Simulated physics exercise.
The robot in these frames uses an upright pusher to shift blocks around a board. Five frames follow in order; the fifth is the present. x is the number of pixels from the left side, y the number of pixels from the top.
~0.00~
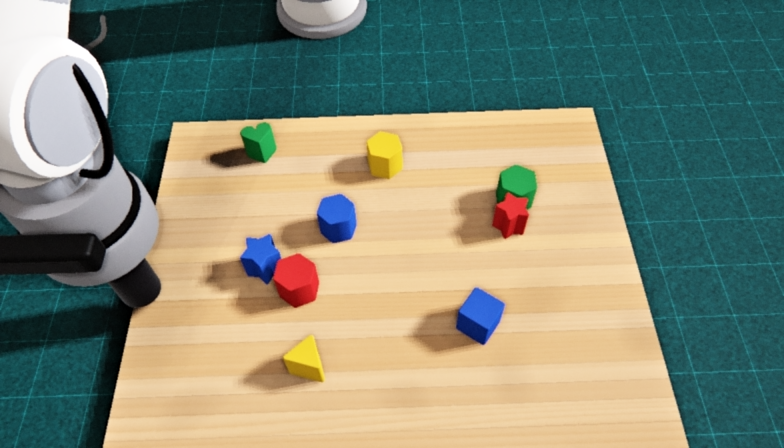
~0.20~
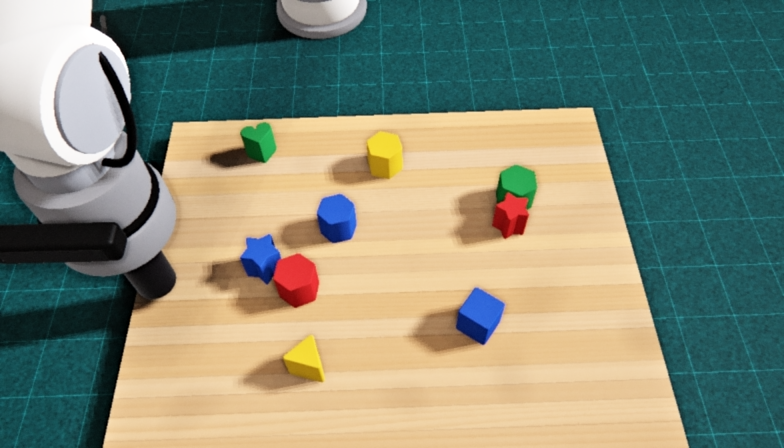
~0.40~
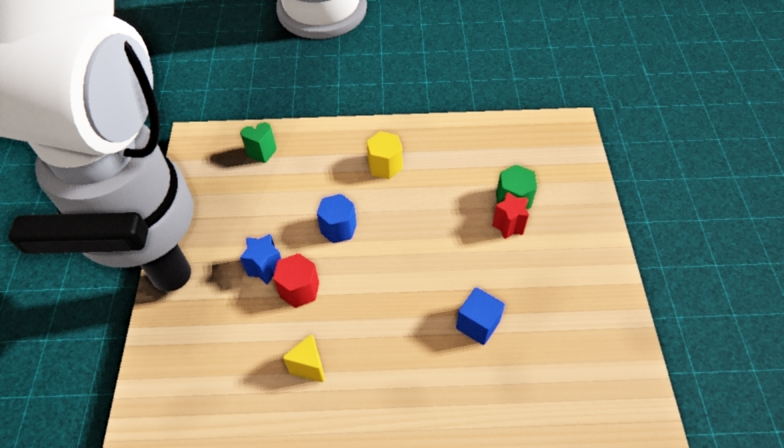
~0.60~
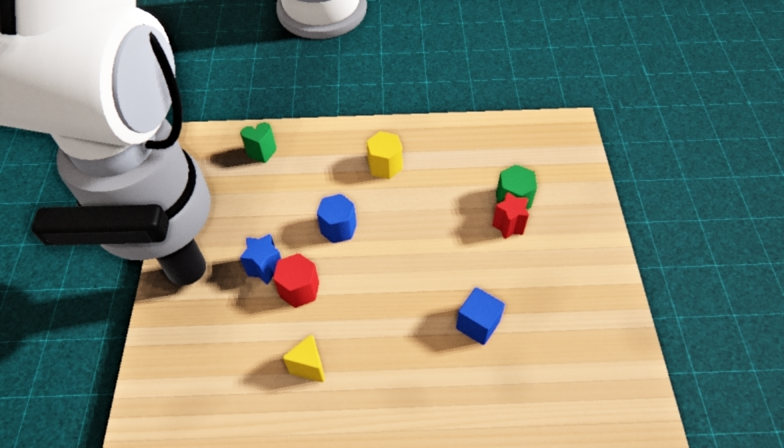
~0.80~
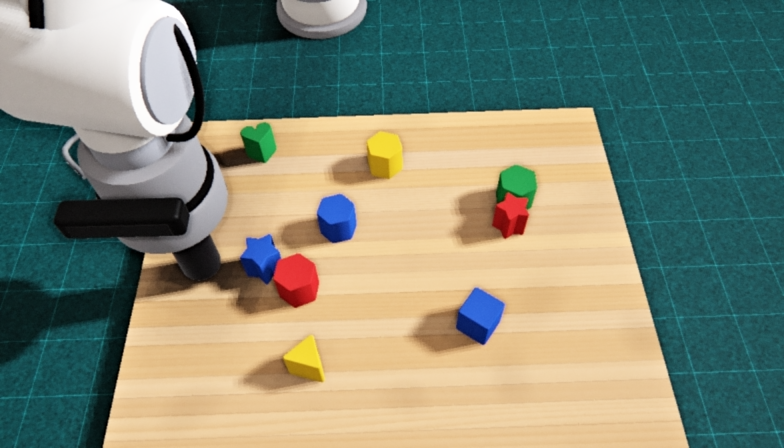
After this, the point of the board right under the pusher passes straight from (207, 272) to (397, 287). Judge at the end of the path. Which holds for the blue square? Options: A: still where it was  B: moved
I choose A.
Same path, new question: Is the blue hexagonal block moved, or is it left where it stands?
It sits in its place.
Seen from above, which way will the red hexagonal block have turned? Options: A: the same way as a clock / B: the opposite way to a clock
A (the same way as a clock)
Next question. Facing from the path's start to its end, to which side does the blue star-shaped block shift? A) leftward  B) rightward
I choose A.
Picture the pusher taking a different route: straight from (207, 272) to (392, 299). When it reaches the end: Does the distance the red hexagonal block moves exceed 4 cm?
Yes, it checks out.
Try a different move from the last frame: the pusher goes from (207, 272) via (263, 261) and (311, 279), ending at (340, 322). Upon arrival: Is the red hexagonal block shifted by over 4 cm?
It seems so.
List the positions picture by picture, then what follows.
The first frame shows pusher's lower end at (142, 291); blue star-shaped block at (259, 249); red hexagonal block at (294, 271); blue hexagonal block at (335, 208); blue square at (482, 307).
The second frame shows pusher at (158, 283); blocks still.
The third frame shows pusher at (173, 276); blocks still.
The fourth frame shows pusher at (188, 270); blocks still.
The fifth frame shows pusher at (203, 265); blue star-shaped block at (259, 249); red hexagonal block at (294, 271); blue hexagonal block at (335, 208); blue square at (482, 307).
On the path given first. One third of the way, pusher at (268, 270); blue star-shaped block at (293, 240), turned 50° anticlockwise; red hexagonal block at (305, 272), turned 35° clockwise.
Two thirds of the way, pusher at (332, 275); blue star-shaped block at (320, 233), turned 105° anticlockwise; red hexagonal block at (362, 287), turned 70° clockwise.
At the end, pusher at (397, 279); blue star-shaped block at (320, 233), turned 105° anticlockwise; red hexagonal block at (397, 306), turned 150° clockwise; blue hexagonal block still; blue square still.
